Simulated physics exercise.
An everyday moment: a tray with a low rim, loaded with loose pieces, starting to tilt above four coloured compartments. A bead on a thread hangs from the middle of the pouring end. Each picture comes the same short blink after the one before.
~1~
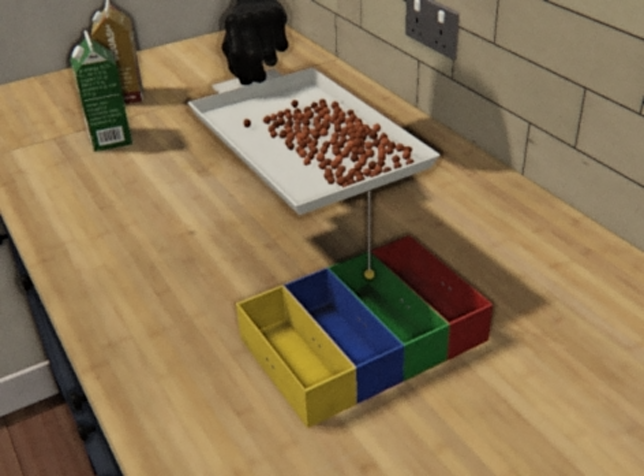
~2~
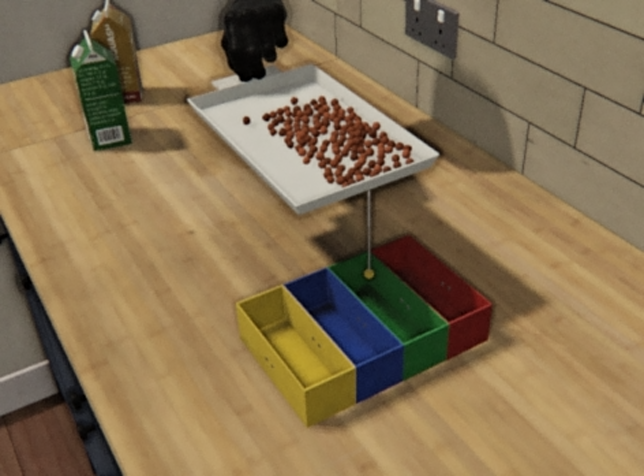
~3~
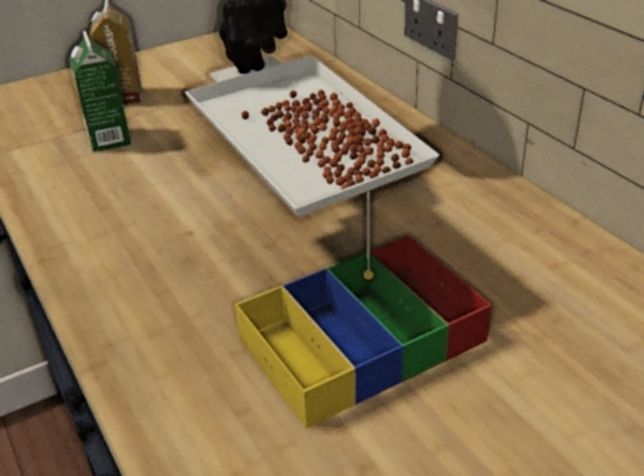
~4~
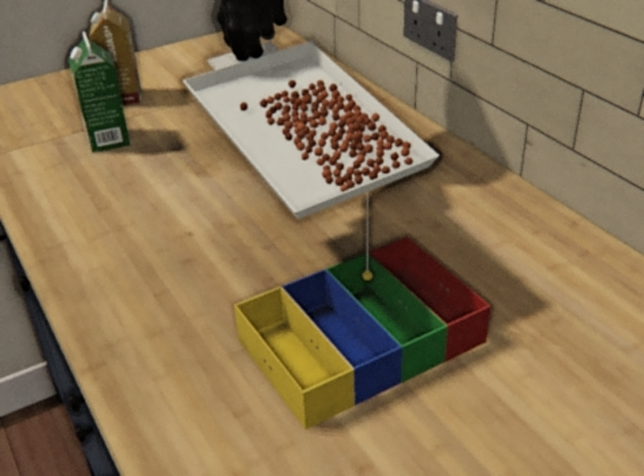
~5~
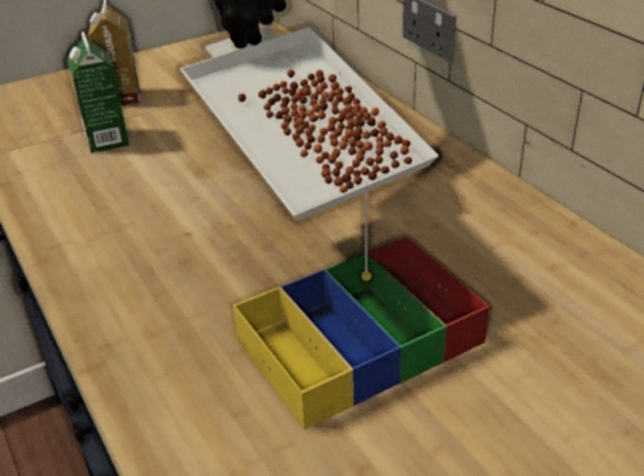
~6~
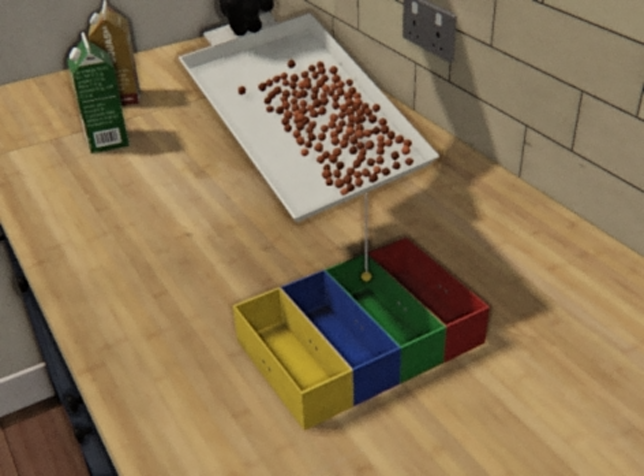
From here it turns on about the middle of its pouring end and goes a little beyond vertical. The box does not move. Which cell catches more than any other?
The blue cell gets the most.
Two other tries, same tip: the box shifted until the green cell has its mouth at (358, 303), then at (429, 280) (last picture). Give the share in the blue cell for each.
Roughly 50 per cent, and 20 per cent.
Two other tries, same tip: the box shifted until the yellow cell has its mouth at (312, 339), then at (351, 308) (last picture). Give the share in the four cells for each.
Roughly 100 per cent, and 50 per cent.
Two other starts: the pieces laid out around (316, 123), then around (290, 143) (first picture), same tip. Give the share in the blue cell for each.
About 40 and 50 per cent.
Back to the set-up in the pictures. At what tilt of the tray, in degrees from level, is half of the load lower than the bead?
Around 95° of tilt.
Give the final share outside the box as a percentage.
Close to 0 per cent.
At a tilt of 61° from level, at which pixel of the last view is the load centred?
At about (340, 182).
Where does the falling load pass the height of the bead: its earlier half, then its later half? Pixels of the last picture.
First near (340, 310), later near (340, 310).
Soon, tray tipped steeply; nearly all on the tray; a stray few in the yellow cell; a stray few in the blue cell; a small part falling or outside the box.
A while on, tray tipped right over; a small part on the tray; about a third in the blue cell; about a quarter in the yellow cell; a small part in the green cell; a stray few in the red cell; about a quarter falling or outside the box.
Towards the end, tray tipped past a quarter turn; about half in the blue cell; about a quarter in the yellow cell; about a quarter in the green cell; a stray few falling or outside the box.
Finally, tray tipped past a quarter turn; about half in the blue cell; about a quarter in the yellow cell; about a quarter in the green cell; none in the red cell; a stray few outside the box.
